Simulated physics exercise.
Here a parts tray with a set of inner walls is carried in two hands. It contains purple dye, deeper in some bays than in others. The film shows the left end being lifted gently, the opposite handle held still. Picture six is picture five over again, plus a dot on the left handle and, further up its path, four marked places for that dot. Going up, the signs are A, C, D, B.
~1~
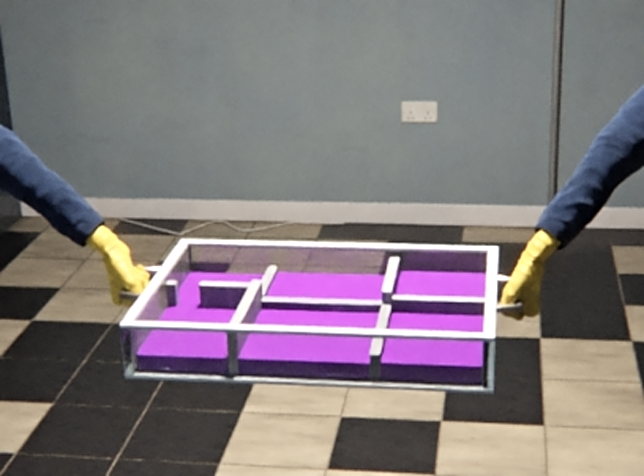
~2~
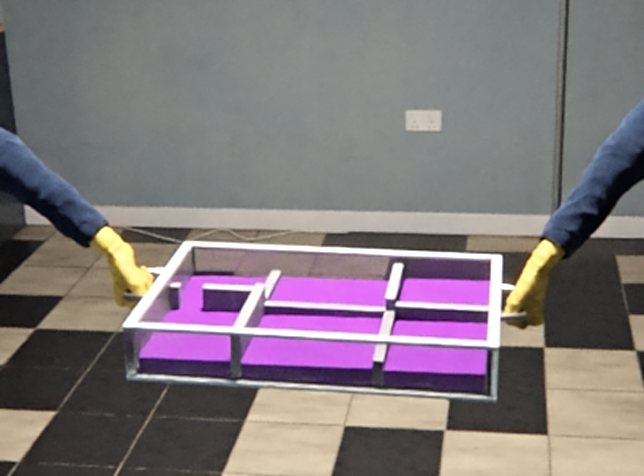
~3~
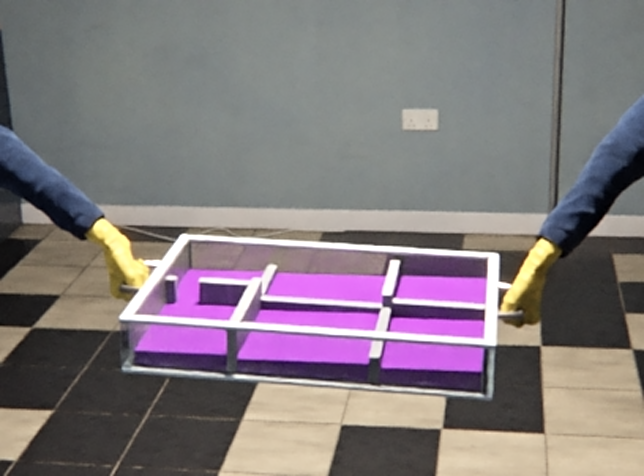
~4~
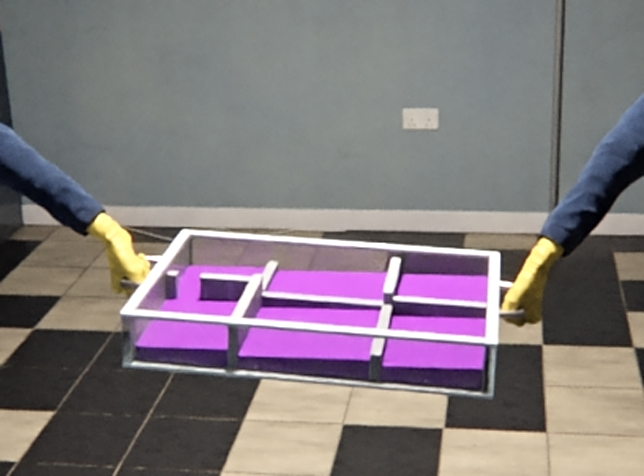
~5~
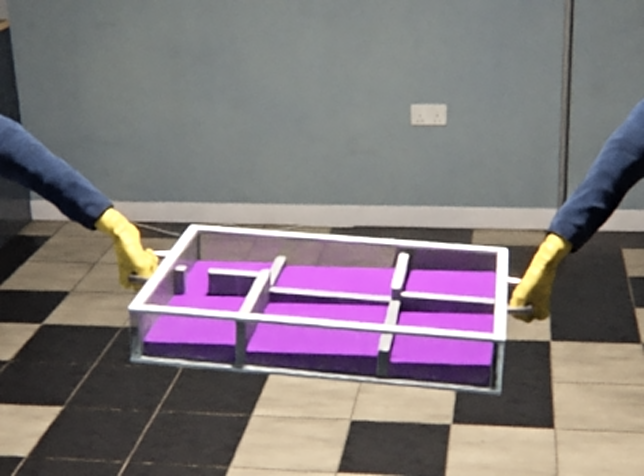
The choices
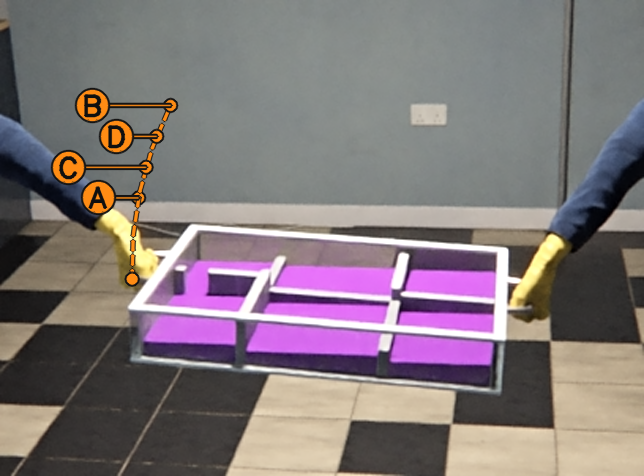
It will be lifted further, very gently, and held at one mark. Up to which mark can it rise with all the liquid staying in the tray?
A is the one.
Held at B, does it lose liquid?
Yes, it does.
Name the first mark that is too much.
It is C.
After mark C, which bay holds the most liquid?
That is the front right bay.
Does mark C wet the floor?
Yes, that goes wrong.
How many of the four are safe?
One of the four.
On the marked copy, A at (138, 197); B at (170, 105); C at (146, 167); D at (156, 136).
If A is chosen, nothing spills; the front right bay holds the most.
If B is chosen, about 30 % goes over the rim.
If C is chosen, about 4 % goes over the rim.
If D is chosen, about 17 % goes over the rim.
